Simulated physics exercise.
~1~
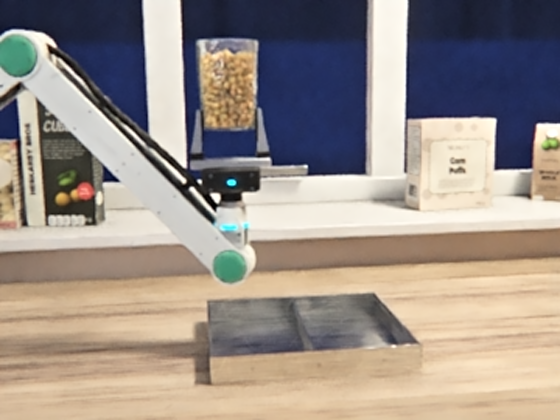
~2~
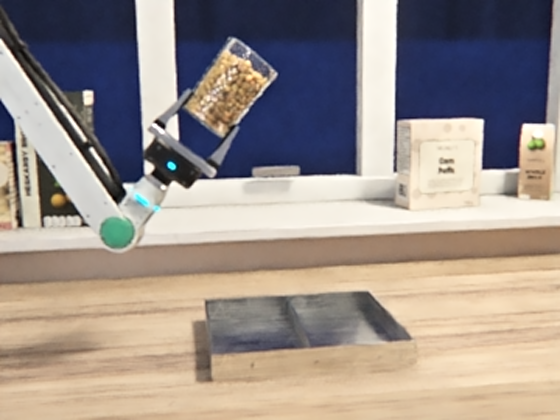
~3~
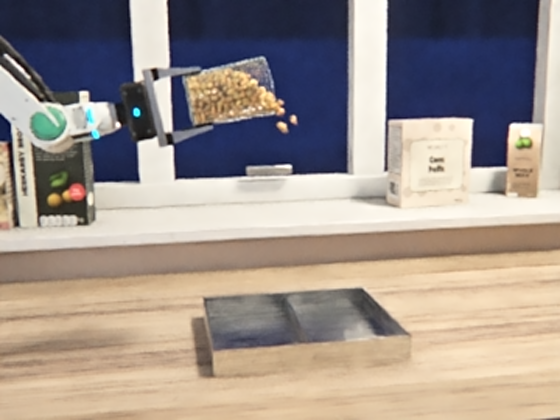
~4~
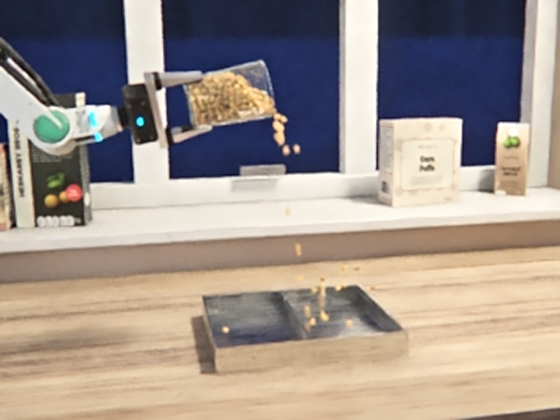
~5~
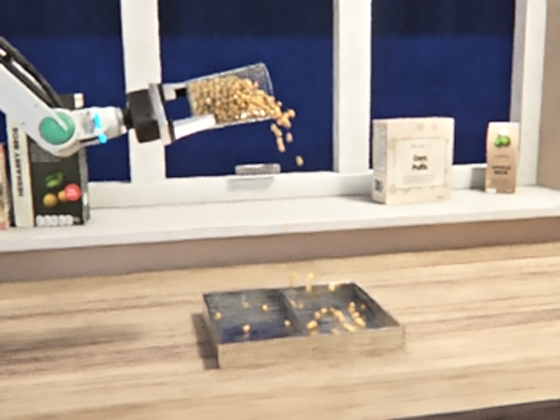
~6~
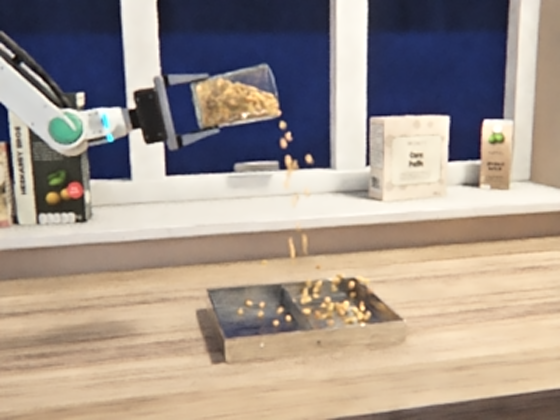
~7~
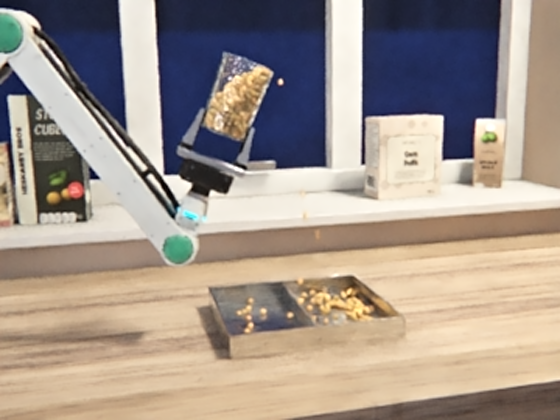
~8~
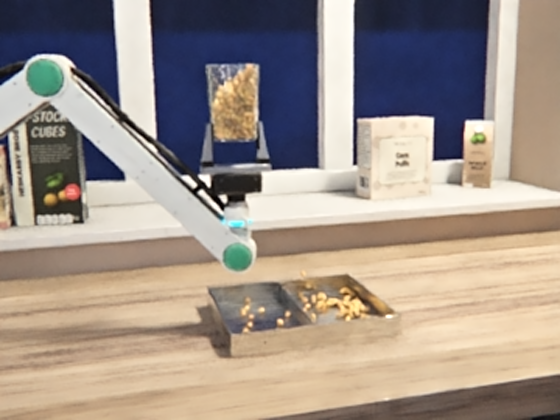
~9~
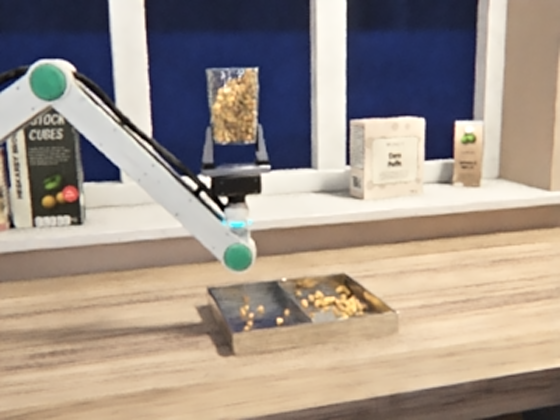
A robot arm tips a clear tumbler, spills some chickpeas into a divided tray, then rights it.
